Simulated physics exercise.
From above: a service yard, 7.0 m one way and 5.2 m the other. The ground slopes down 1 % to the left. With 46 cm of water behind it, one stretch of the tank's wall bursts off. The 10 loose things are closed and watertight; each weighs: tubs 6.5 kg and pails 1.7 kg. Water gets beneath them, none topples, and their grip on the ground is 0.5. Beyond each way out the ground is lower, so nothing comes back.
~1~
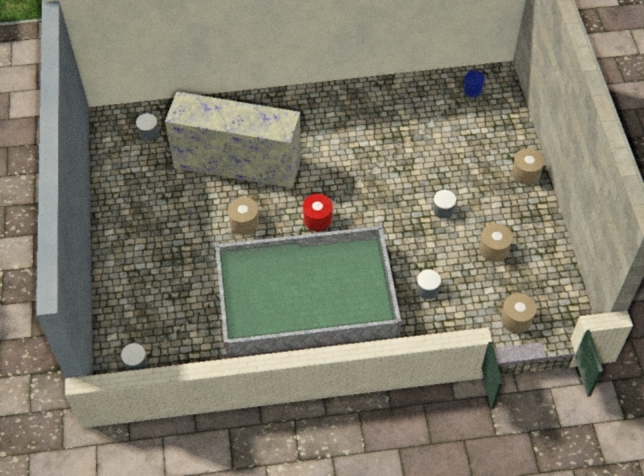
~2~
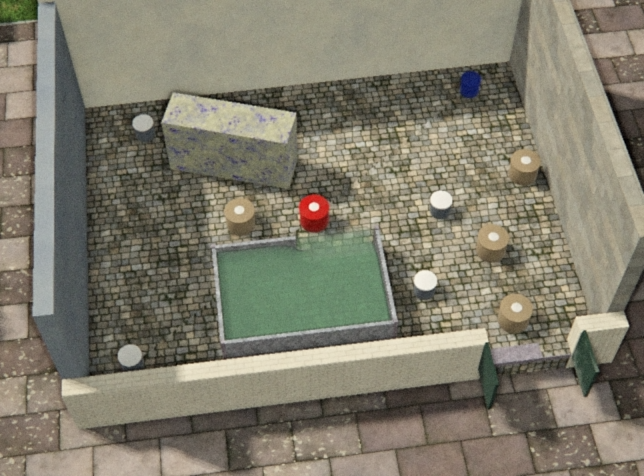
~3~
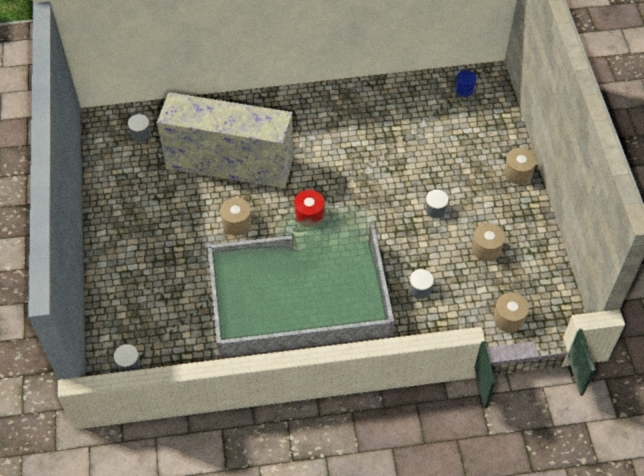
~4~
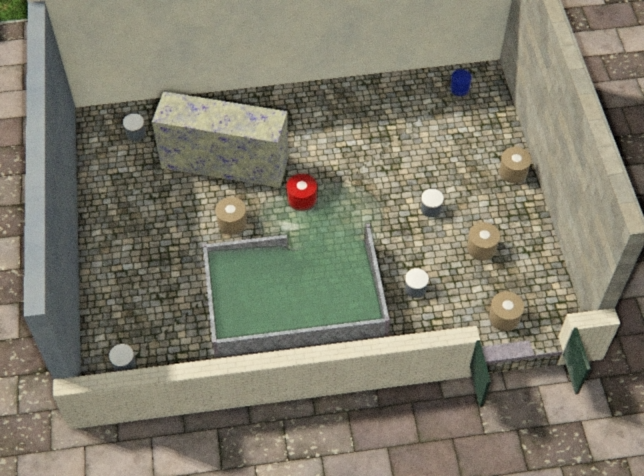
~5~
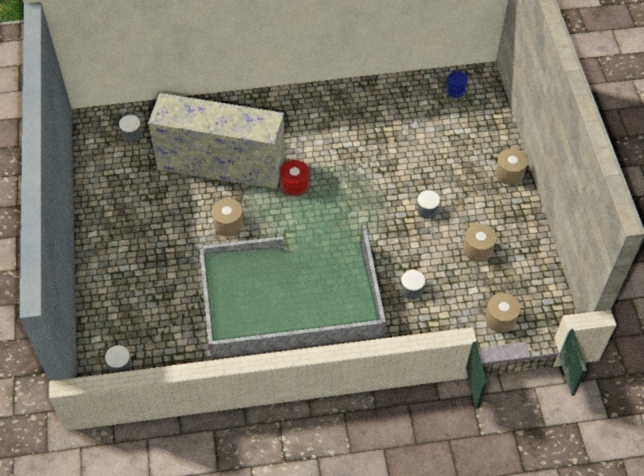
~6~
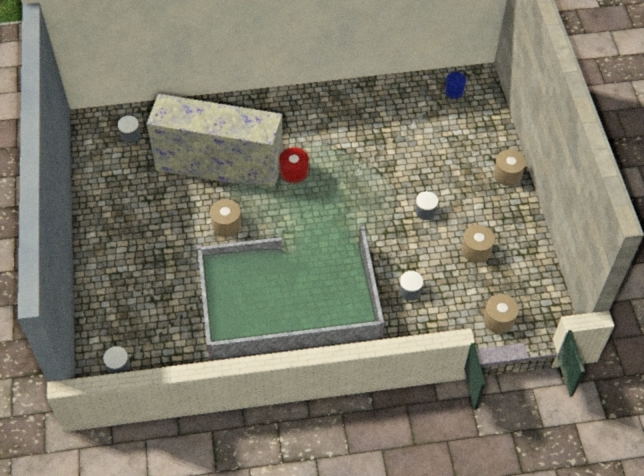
A red tub slides a short way up the view across a cobbled, walled yard seen from above, toward the right end of a pale, mottled block. Tan tubs, white-topped pails and a blue pail near the back wall stand around a low-walled tank of green water. Part of the tank's back wall gives way, water spreads thinly over the cobbles past the red tub, and the view drifts slightly right.
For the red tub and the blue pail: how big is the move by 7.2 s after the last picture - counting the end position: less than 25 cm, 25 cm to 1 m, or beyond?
The red tub travels far; the blue pail travels far.
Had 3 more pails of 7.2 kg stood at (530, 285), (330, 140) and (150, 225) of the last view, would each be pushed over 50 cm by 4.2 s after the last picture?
In turn: Under, more, under.
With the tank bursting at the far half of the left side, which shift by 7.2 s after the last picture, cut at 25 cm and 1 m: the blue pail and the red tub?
In that case the blue pail holds its place, the red tub holds its place.
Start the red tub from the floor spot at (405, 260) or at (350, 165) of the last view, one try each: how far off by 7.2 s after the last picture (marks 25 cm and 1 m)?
In turn: It moves a short way; it gets carried off.
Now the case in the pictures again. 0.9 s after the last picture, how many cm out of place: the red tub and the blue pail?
Roughly 250 and 0 cm by then.
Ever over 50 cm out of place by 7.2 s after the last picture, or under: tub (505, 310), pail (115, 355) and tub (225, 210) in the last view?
In turn: Under, short of it, under.
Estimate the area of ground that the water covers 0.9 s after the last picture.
About 13 m2.
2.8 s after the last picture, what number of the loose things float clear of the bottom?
I count 2.
Then, 0.9 s after the last picture the red tub is near (305, 83), 2.5 m from its start, aground; the blue pail is near (457, 79), 0.0 m from its start, aground; 0 of 10 are out; 0 afloat.
Then, 2.8 s after the last picture the red tub is near (346, 84), 2.5 m from its start, afloat; the blue pail is near (478, 59), 0.5 m from its start, afloat; 0 of 10 are out; 2 afloat.
Then, 4.8 s after the last picture the red tub is near (420, 98), 2.8 m from its start, afloat; the blue pail is near (466, 122), 0.9 m from its start, afloat; 0 of 10 are out; 3 afloat.
Then, 7.2 s after the last picture the red tub is near (451, 155), 2.5 m from its start, afloat; the blue pail is near (434, 264), 3.6 m from its start, afloat; 0 of 10 are out; 6 afloat.
